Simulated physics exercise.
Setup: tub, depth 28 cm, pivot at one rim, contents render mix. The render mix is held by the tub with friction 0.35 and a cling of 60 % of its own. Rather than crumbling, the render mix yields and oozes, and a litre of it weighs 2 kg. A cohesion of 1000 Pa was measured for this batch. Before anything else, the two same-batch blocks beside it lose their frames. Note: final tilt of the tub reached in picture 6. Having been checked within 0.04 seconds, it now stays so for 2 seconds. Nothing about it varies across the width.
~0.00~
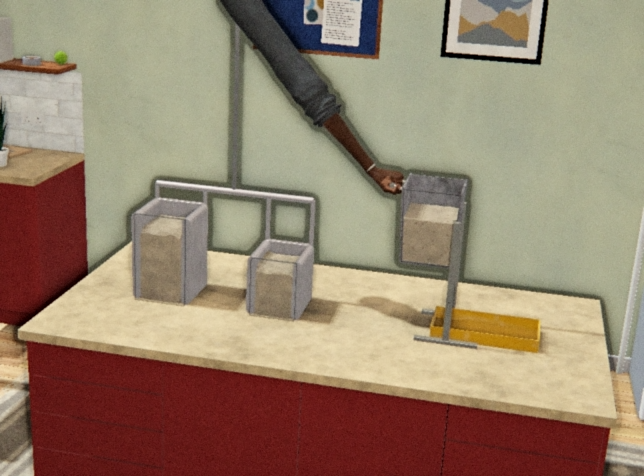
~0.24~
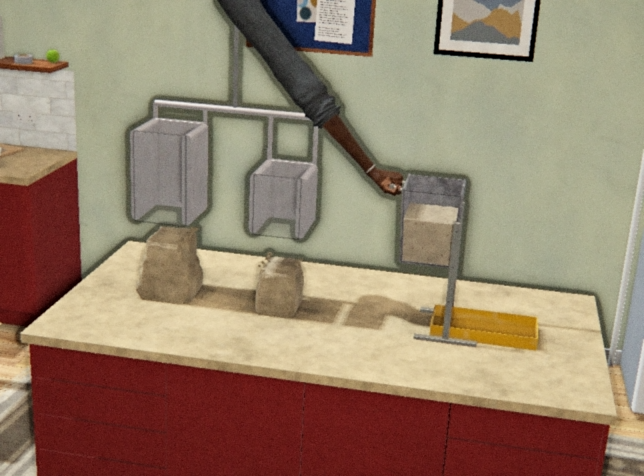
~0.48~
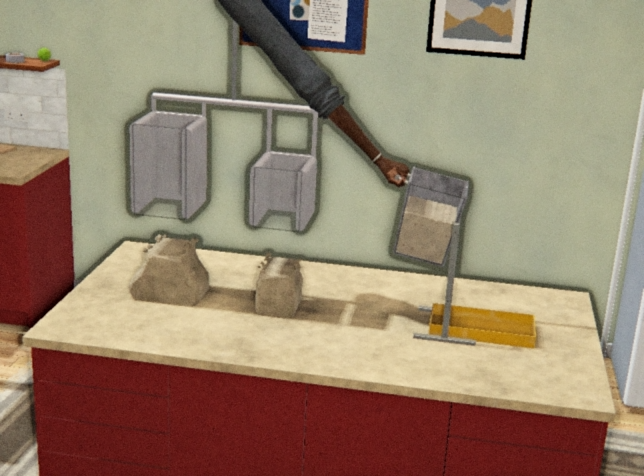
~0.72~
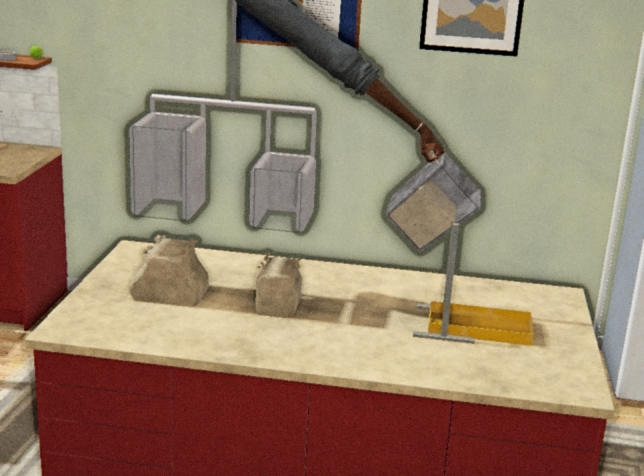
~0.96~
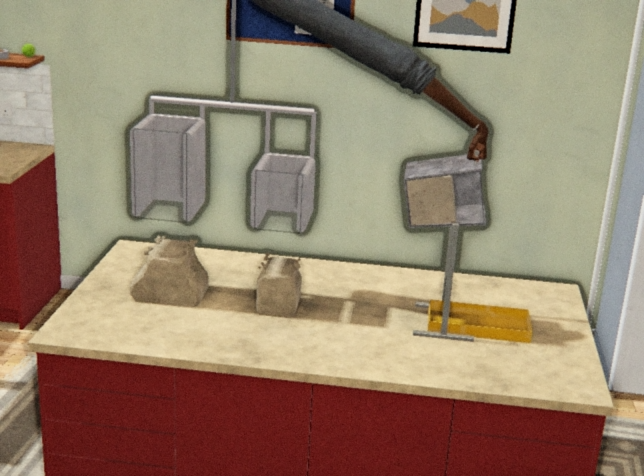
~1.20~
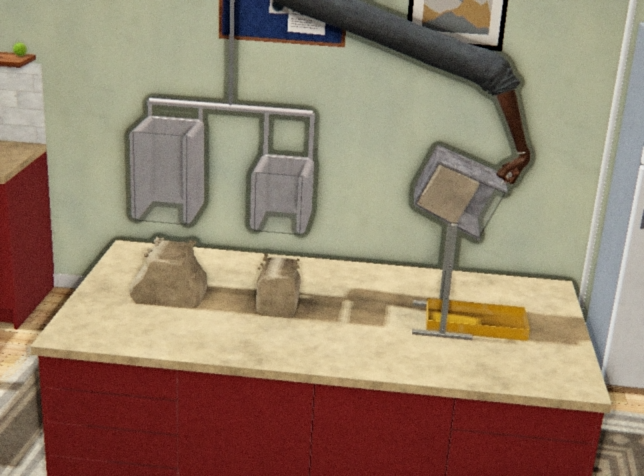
The video shows two clear containers lifting off blocks of brown mix on a counter, the left block slumping noticeably, while a hand at right gradually rotates a raised tub clockwise past its side above a yellow tray.
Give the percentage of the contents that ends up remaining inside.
I would say roughly 0 per cent remains inside.
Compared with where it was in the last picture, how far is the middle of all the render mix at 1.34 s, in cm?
5 cm.
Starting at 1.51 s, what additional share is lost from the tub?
About 80 percent.
After 1.34 s, the tub is at 112 degrees and holds 100 %.
After 1.51 s, the tub is at 112 degrees and holds 81 %.
After 1.68 s, the tub is at 112 degrees and holds 36 %.
After 1.85 s, the tub is at 112 degrees and holds 6 %.
After 3.20 s, at the end, the tub is at 112 degrees and holds 0 %.
